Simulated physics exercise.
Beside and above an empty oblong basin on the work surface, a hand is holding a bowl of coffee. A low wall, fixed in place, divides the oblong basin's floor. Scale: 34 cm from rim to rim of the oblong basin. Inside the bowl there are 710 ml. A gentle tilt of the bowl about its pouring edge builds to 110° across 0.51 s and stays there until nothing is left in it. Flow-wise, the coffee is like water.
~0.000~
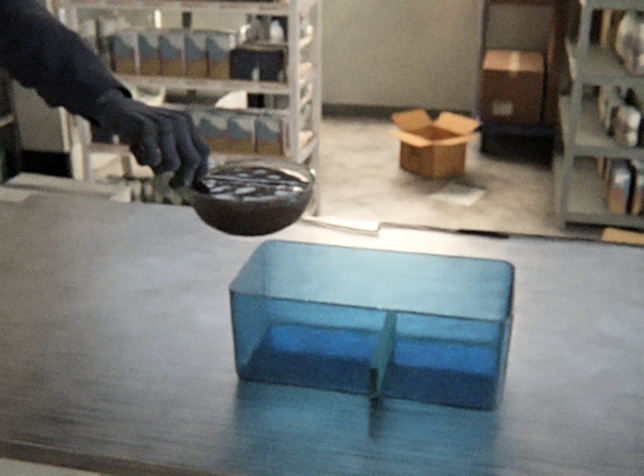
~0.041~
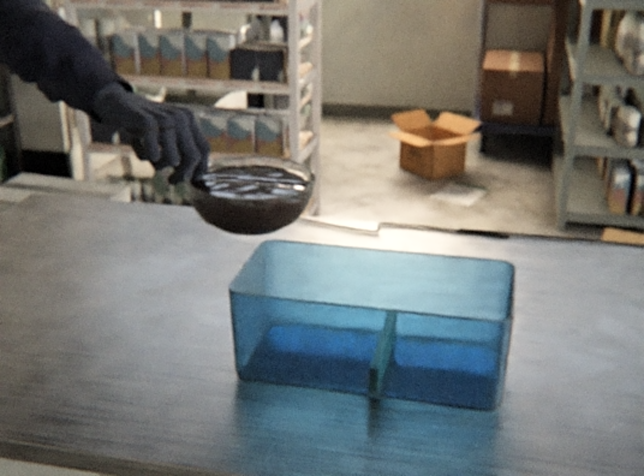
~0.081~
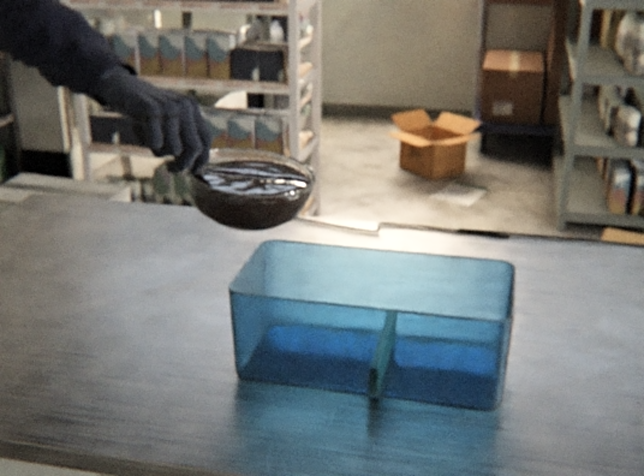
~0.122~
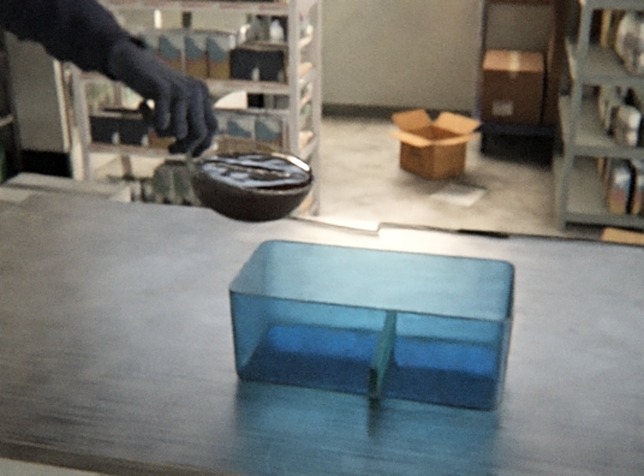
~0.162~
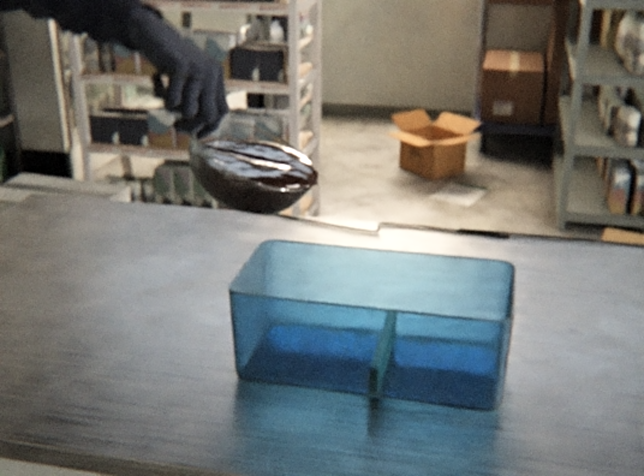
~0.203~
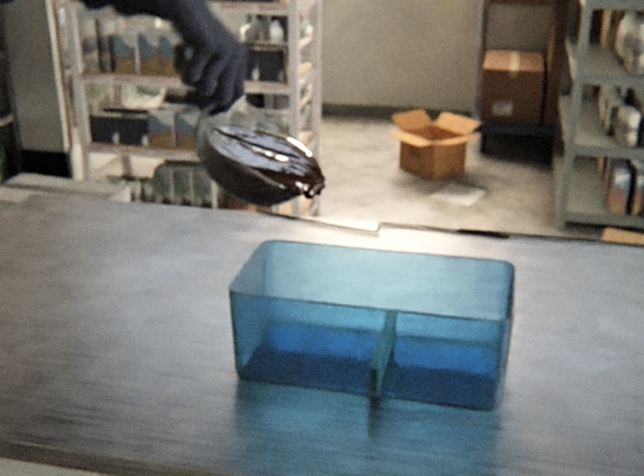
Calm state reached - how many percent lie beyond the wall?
61 percent, roughly.
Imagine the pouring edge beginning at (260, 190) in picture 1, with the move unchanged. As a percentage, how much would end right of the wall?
Result then: Approx. 15 %.
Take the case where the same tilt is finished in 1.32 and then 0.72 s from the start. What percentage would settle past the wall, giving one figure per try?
70 then 70 %.
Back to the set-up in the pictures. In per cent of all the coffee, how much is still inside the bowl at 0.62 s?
About 0 per cent.
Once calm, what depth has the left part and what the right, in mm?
The left ends up at roughly 8 mm, with the right at roughly 18 mm.
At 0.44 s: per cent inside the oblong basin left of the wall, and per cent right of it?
About 7 left, about 10 right.
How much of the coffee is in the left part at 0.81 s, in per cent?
Roughly 20 percent.
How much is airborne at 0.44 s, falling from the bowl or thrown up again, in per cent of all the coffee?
It comes to about 72 percent.
Then, 0.44 s in, the tilt is 106° and 10 per cent is still to pour, 7 is left of the wall and 10 right of it.
Then, 0.62 s in, the tilt is 110° and 0 per cent is still to pour, 12 is left of the wall and 85 right of it.
Then, 0.81 s in, the tilt is 110° and 0 per cent is still to pour, 20 is left of the wall and 53 right of it.
Then, 1.01 s in, the tilt is 110° and 0 per cent is still to pour, 31 is left of the wall and 61 right of it.
Finally, 31 per cent lies left of the wall, 61 right of it and 8 outside.
